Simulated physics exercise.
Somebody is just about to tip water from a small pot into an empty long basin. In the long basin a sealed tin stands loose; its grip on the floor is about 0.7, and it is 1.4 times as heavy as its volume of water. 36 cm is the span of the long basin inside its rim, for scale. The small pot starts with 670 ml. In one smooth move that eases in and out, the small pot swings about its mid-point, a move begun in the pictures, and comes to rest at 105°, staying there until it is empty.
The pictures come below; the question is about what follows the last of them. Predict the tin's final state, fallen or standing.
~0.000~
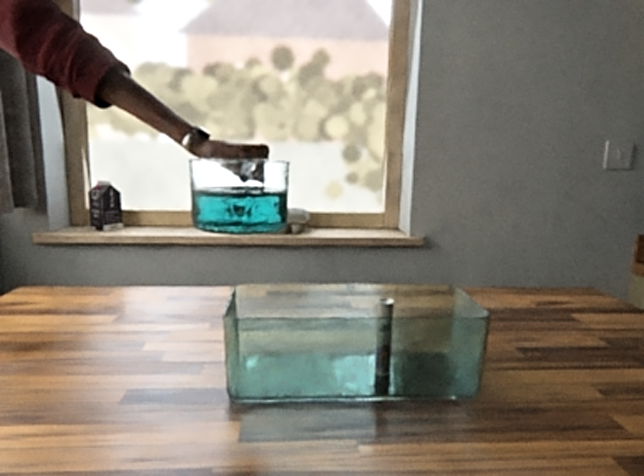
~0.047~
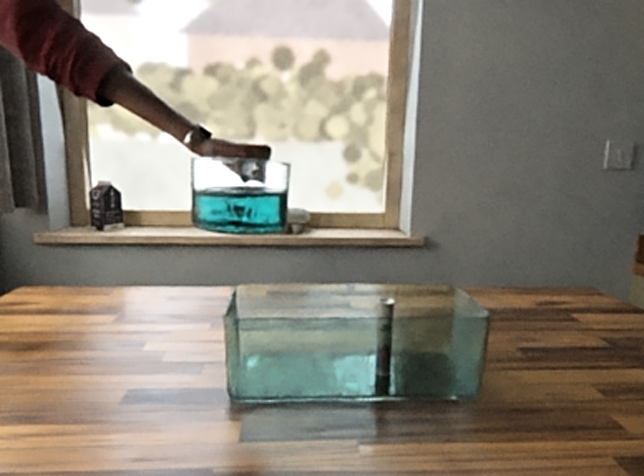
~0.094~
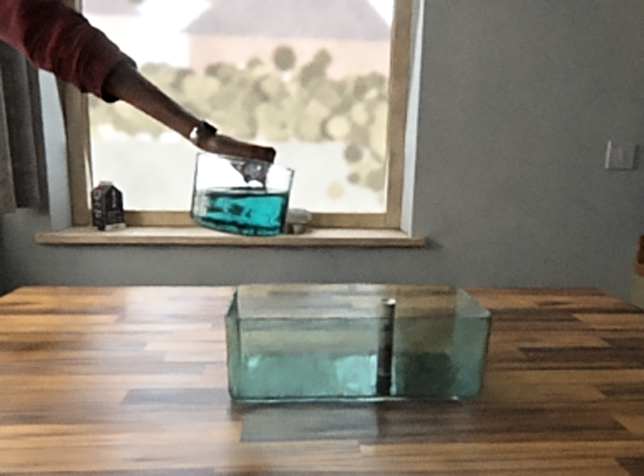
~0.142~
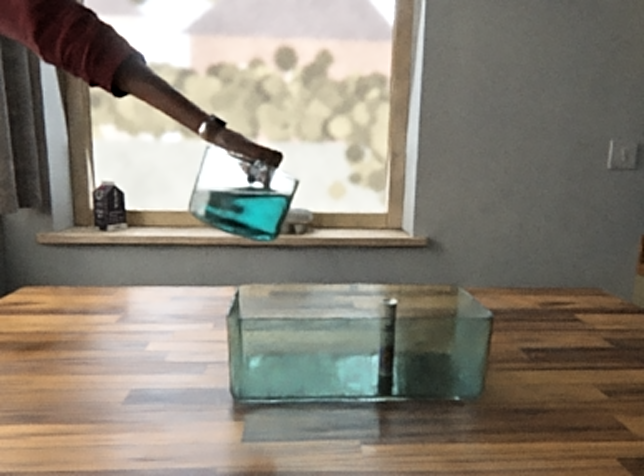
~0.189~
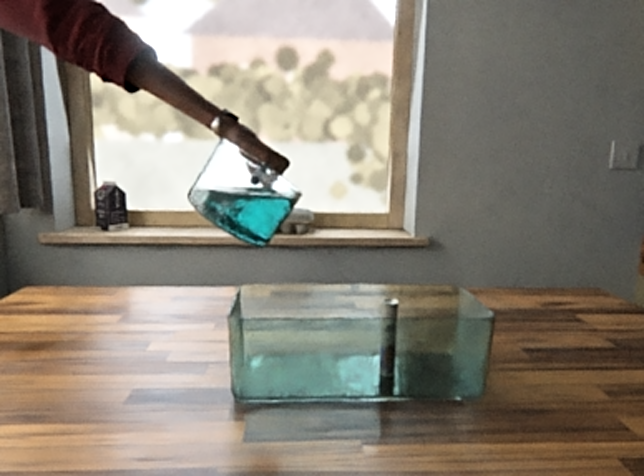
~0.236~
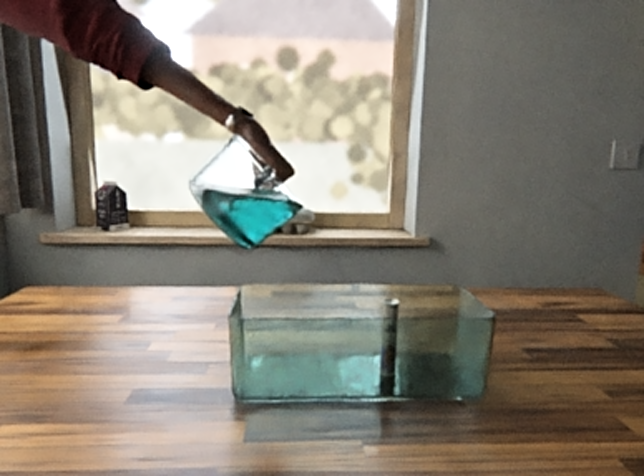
It rides it out.
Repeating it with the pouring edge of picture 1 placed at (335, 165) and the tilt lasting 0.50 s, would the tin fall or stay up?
It tumbles.
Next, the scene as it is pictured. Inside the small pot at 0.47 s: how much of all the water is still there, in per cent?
About 34 per cent.
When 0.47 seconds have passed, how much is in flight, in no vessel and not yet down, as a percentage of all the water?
It comes to roughly 44 per cent.
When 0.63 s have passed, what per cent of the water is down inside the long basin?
Roughly 78 %.
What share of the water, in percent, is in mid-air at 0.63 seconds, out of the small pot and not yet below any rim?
Near 10 percent.
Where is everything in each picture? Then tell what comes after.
In the first frame, tilt 0°; pouring edge (289, 163); surface from (194, 188) to (286, 190); the long basin's rim runs from (230, 301) to (472, 300); the tin's top is at (385, 304).
In the second frame, tilt 2°; pouring edge (290, 165); surface from (195, 189) to (287, 190).
In the third frame, tilt 9°; pouring edge (295, 171); surface from (196, 189) to (289, 191).
In the fourth frame, tilt 20°; pouring edge (299, 182); surface from (195, 190) to (292, 193).
In the fifth frame, tilt 33°; pouring edge (302, 195); surface from (194, 186) to (297, 195).
In the sixth frame, tilt 48°; pouring edge (300, 209); surface from (193, 180) to (296, 198); 1 per cent is over the edge.
After 0.47 s the tilt is 104° and 35 per cent is still to pour; the tin stands where it began.
After 0.63 s the tilt is 105° and 11 per cent is still to pour; the tin stands where it began.
After 0.81 s the tilt is 105° and 2 per cent is still to pour; the tin stands where it began.
After 1.00 s the tilt is 105° and 0 per cent is still to pour; the tin stands where it began.
In the end the tin stands where it began.
